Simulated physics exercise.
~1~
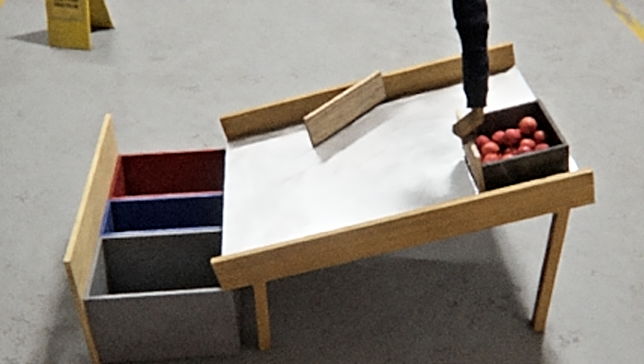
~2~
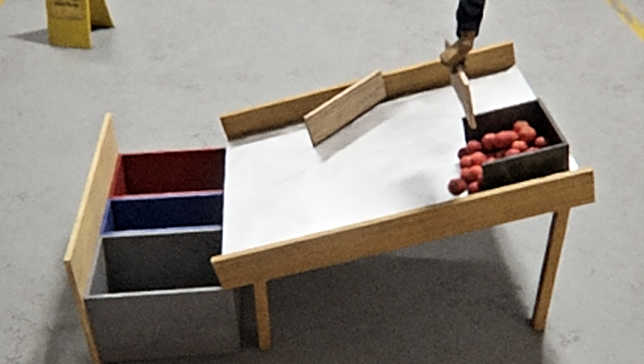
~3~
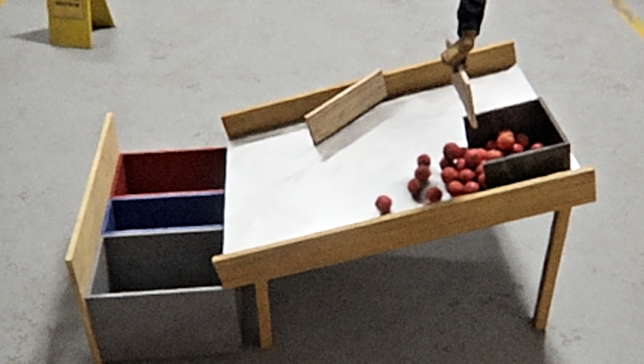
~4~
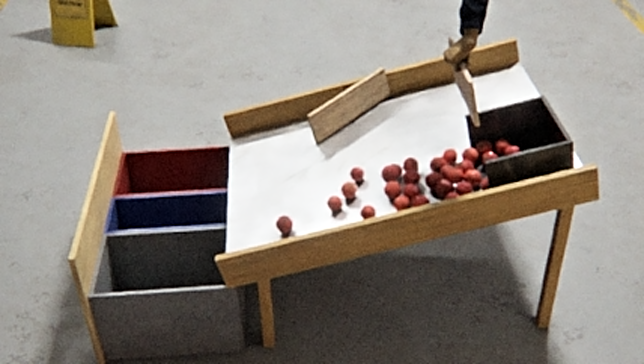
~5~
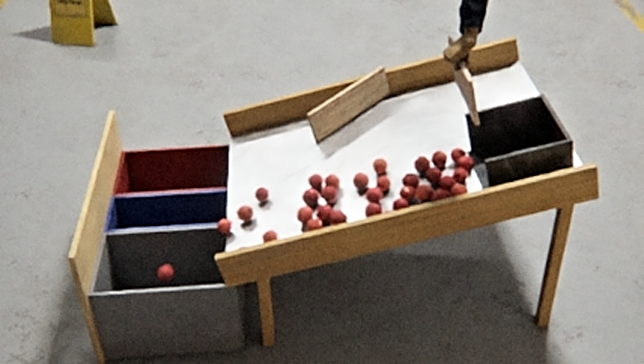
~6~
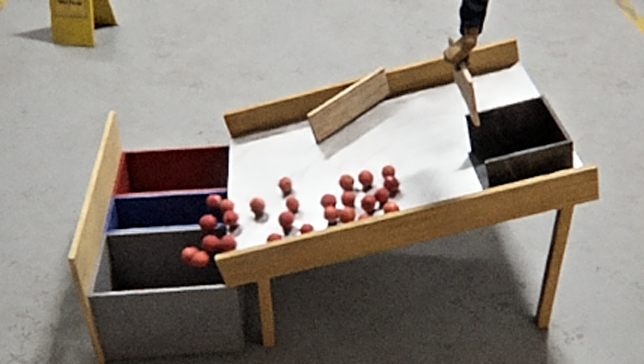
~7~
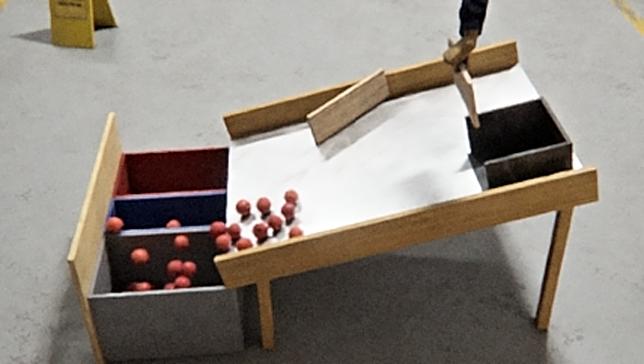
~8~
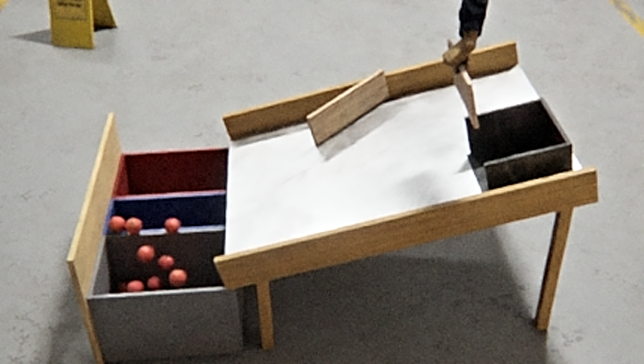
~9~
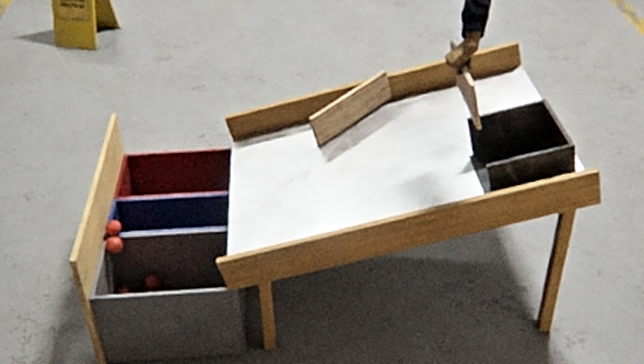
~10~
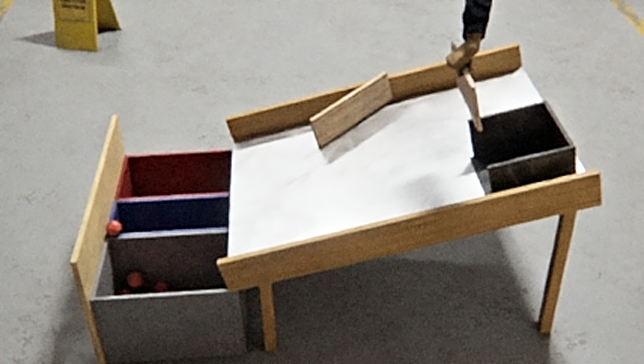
Red tomatoes fill a black pen at the upper right of a white sloping table, seen from above and to one side on a grey concrete floor. Wooden rails edge the slope, an angled board sits by the far rail, and grey, blue and red containers wait at the left. A hand lifts the wooden gate and holds it clear. The tomatoes spill out and roll left in a spreading stream, passing below the angled board. They drop off the low end, mostly into the near grey bin, with some going into the blue tub, leaving slope and pen empty.
